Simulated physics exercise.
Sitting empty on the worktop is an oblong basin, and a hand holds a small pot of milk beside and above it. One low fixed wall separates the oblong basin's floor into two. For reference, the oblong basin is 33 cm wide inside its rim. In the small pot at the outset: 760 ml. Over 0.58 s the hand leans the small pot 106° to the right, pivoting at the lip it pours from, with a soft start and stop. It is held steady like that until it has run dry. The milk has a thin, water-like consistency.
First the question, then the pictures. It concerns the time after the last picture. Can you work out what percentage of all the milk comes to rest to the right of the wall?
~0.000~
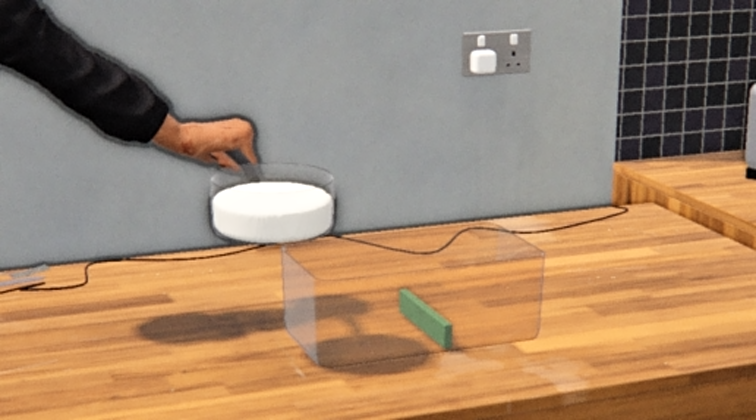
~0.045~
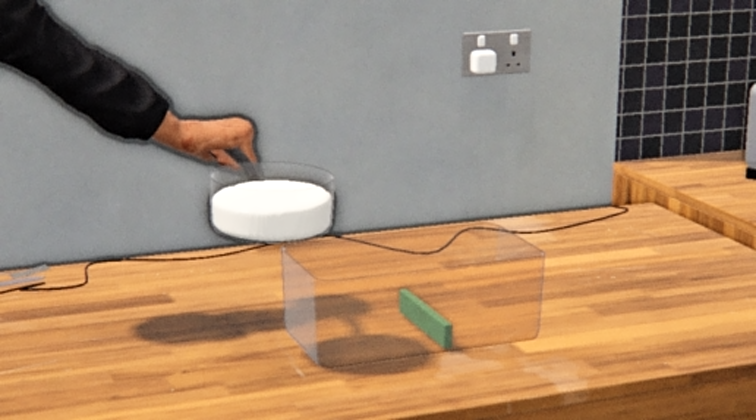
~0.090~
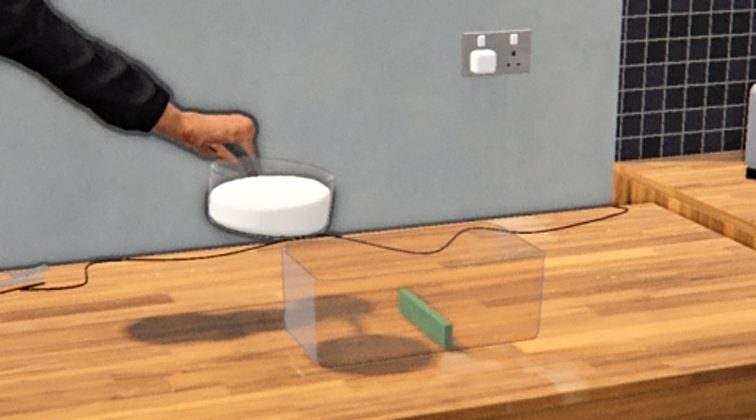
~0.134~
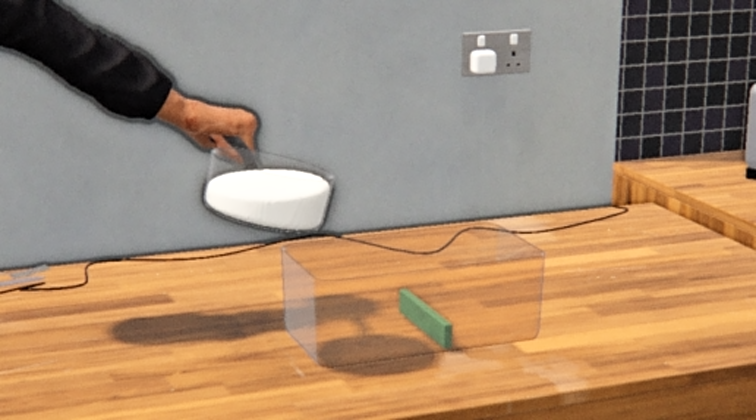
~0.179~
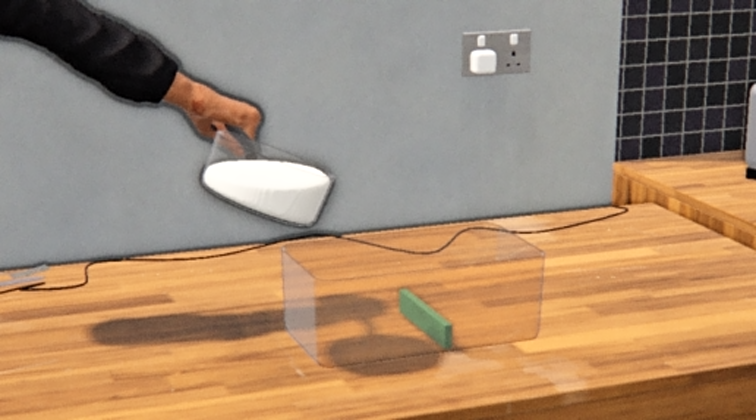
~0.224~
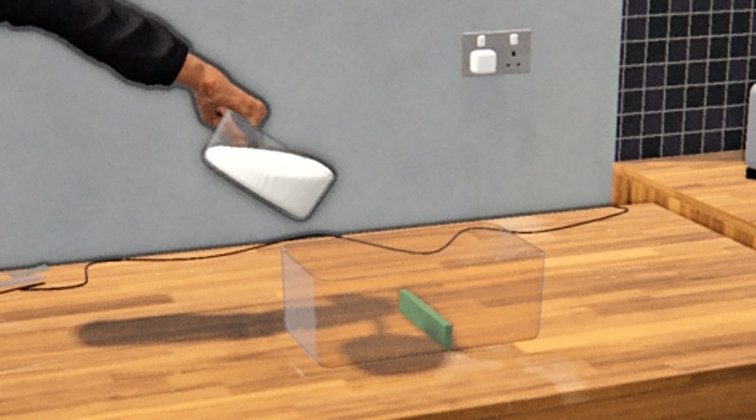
I would put it at 30 per cent.
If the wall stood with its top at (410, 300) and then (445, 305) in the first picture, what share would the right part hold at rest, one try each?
Respectively 55 and 15 %.
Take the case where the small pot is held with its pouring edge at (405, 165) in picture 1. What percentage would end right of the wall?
In that case some 50 per cent.
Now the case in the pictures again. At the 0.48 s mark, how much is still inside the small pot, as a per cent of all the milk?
Still held: Roughly 36 % of the total.
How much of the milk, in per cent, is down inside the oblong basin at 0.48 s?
Fraction in basin: Approx. 5%.
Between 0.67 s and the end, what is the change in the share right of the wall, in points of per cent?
Looks like it went downward, around 12 per cent.
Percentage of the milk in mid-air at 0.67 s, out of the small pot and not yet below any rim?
Close to 12 %.
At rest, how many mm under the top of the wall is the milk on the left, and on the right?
Some 18 mm on the left and 24 mm on the right.
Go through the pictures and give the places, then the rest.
It leans 0°; its right rim is at (330, 174); the milk meets the walls at (214, 202) and (327, 192); the oblong basin's rim runs from (298, 265) to (521, 240); the wall's top is at (425, 308), in the first frame.
It leans 2°; its right rim is at (330, 174); the milk meets the walls at (214, 201) and (326, 190), in the second frame.
It leans 6°; its right rim is at (330, 174); the milk meets the walls at (212, 197) and (325, 185), in the third frame.
It leans 13°; its right rim is at (330, 174); the milk meets the walls at (210, 188) and (325, 179), in the fourth frame.
It leans 23°; its right rim is at (329, 174); the milk meets the walls at (208, 173) and (325, 173), in the fifth frame.
It leans 34°; its right rim is at (329, 174); the milk meets the walls at (208, 153) and (328, 166), in the sixth frame.
After 0.48 s the tilt is 99° and 36 per cent is still to pour, 5 is left of the wall and 0 right of it.
After 0.67 s the tilt is 106° and 3 per cent is still to pour, 44 is left of the wall and 41 right of it.
After 0.87 s the tilt is 106° and 0 per cent is still to pour, 54 is left of the wall and 27 right of it.
After 1.08 s the tilt is 106° and 0 per cent is still to pour, 62 is left of the wall and 30 right of it.
In the end 62 per cent lies left of the wall, 30 right of it and 8 outside.
